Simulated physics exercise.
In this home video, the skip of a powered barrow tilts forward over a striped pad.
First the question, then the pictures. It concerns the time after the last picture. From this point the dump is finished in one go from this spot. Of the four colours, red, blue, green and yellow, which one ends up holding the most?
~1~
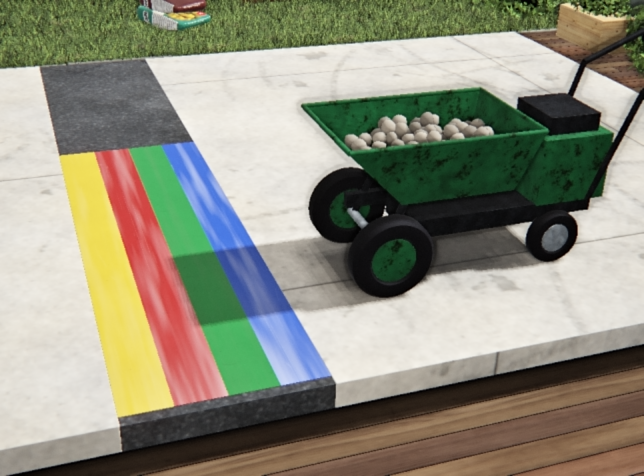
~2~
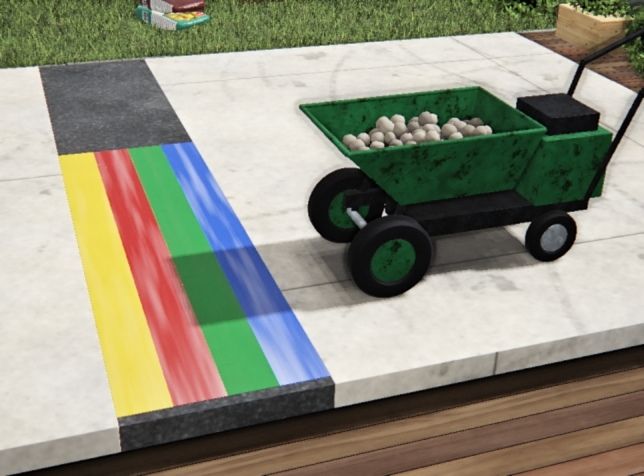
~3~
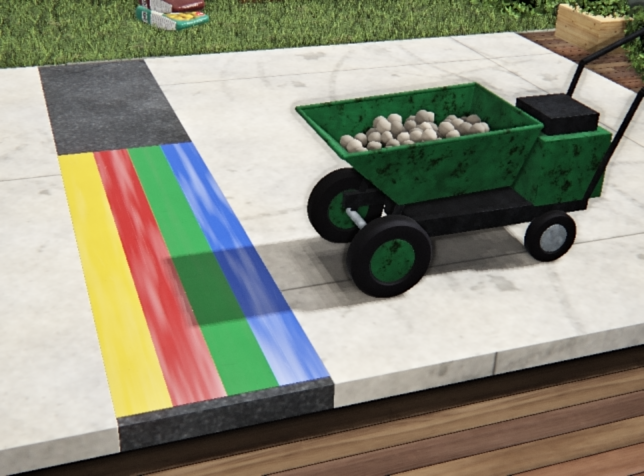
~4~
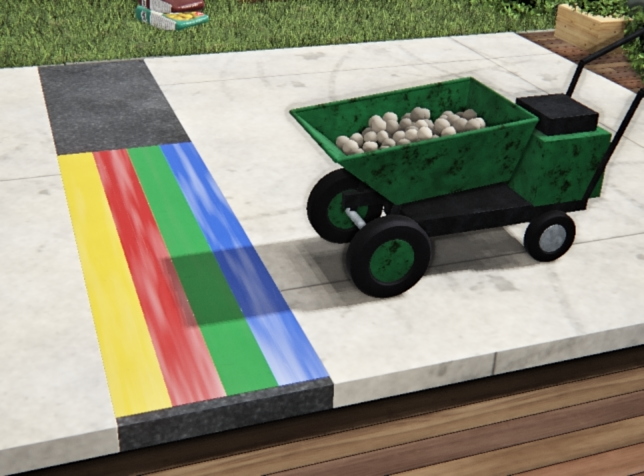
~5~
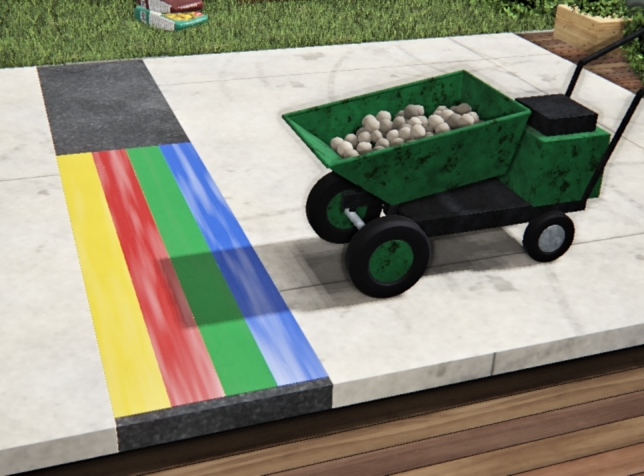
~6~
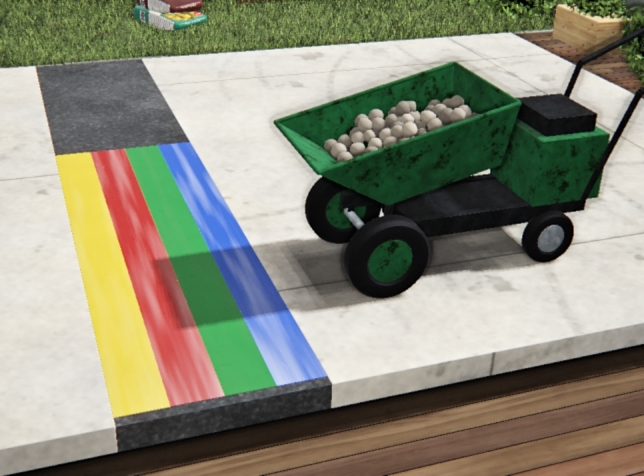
The green one holds the most.
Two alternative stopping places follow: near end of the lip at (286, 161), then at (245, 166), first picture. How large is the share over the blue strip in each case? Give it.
About 0 %, then 0 %.
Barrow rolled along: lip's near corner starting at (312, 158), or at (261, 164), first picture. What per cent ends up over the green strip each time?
It works out to 20 per cent in the first case and 0 per cent in the second.
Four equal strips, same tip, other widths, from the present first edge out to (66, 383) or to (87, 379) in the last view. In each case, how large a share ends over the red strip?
I'd estimate some 20 per cent, and then some 20 per cent.
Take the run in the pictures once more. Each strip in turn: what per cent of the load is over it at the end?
The blue strip gets close to 10, the green strip close to 35, the red strip close to 25 and the yellow strip close to 10.
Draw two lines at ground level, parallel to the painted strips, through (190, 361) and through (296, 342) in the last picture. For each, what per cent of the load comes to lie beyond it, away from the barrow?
The first comes to 30 per cent, the second to 90 per cent.
Just after the last frame, skip tipped steeply; every one in the skip.
A moment on, skip tipped steeply; almost all in the skip; just a few over the blue strip; just a few over the green strip.
Further on, skip tipped right over; roughly a quarter in the skip; about a tenth over the blue strip; roughly a third over the green strip; roughly a quarter over the red strip; about a tenth over the yellow strip; just a few off the paint.
When it is over, skip tipped right over; about a tenth in the skip; about a tenth over the blue strip; roughly a third over the green strip; roughly a quarter over the red strip; about a tenth over the yellow strip; about a tenth off the paint.
